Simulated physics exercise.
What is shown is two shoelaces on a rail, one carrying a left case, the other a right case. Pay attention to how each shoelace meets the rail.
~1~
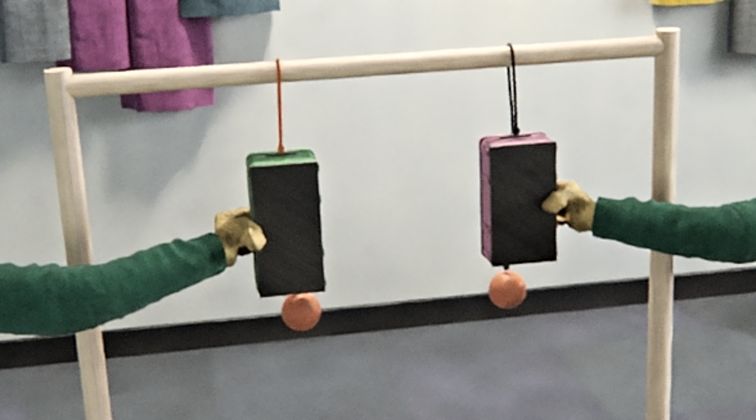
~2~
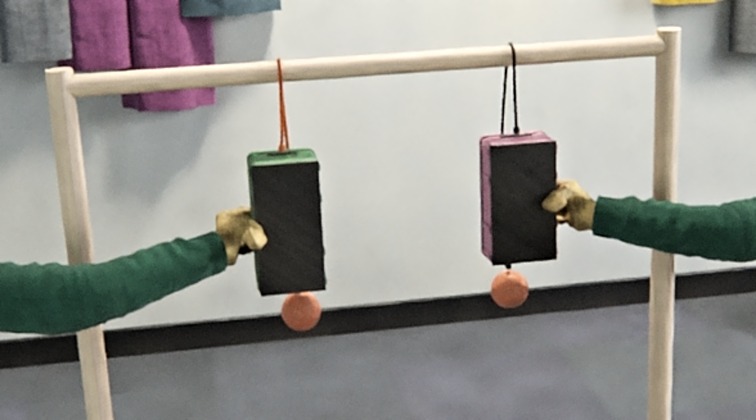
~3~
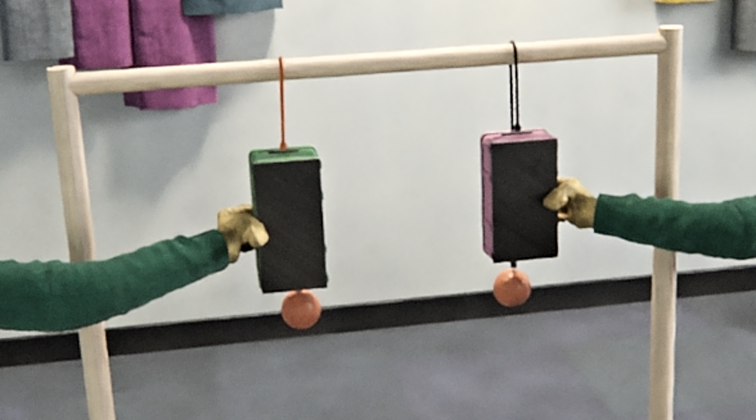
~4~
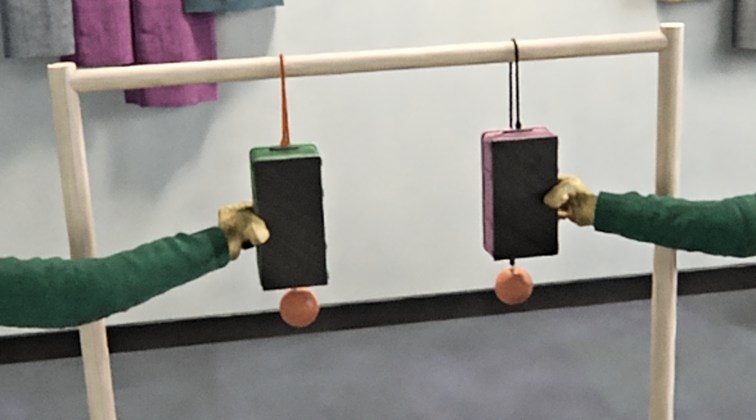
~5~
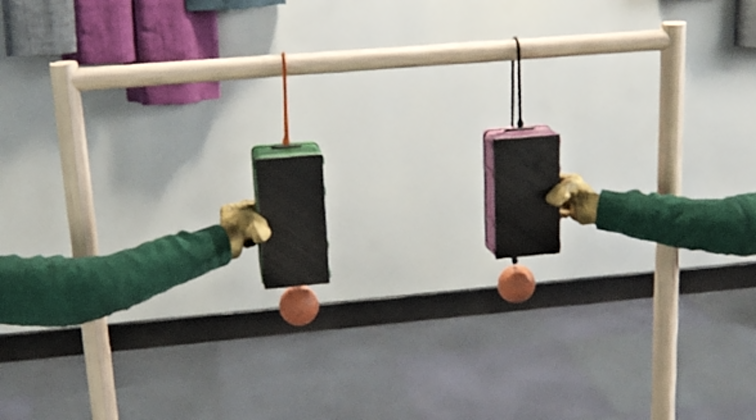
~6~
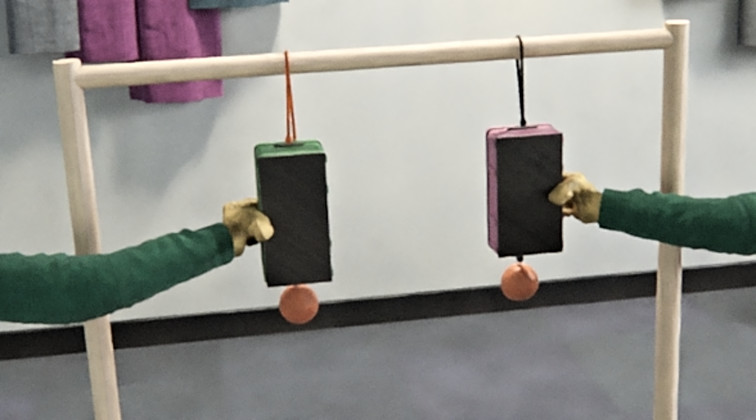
In the video, two gloved hands in green sleeves hold a green case and a pink case with dark fronts, hung by cords from a wooden rail with orange balls beneath, and everything stays nearly still as the view drifts slightly.
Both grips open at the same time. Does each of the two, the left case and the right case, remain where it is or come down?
Result - left case: Comes down; right case: Comes down.
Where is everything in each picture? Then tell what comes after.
The first frame shows left case (286, 222); right case (517, 199); left orange (301, 311); right orange (507, 290).
The second frame shows left case (287, 221); right case (518, 198).
The third frame shows left case (288, 219); right case (519, 195).
The fourth frame shows left case (289, 216); right case (519, 193).
The fifth frame shows left case (291, 214); right case (521, 191).
The sixth frame shows left case (293, 213); right case (524, 190); left shoelace only laid over the rail; right shoelace only laid over the rail.
Then, 0.70 s later than the last view, left case on the floor; right case on the floor.
Finally, left case on the floor; right case on the floor. The left case drops and the right case pulls its rope through.
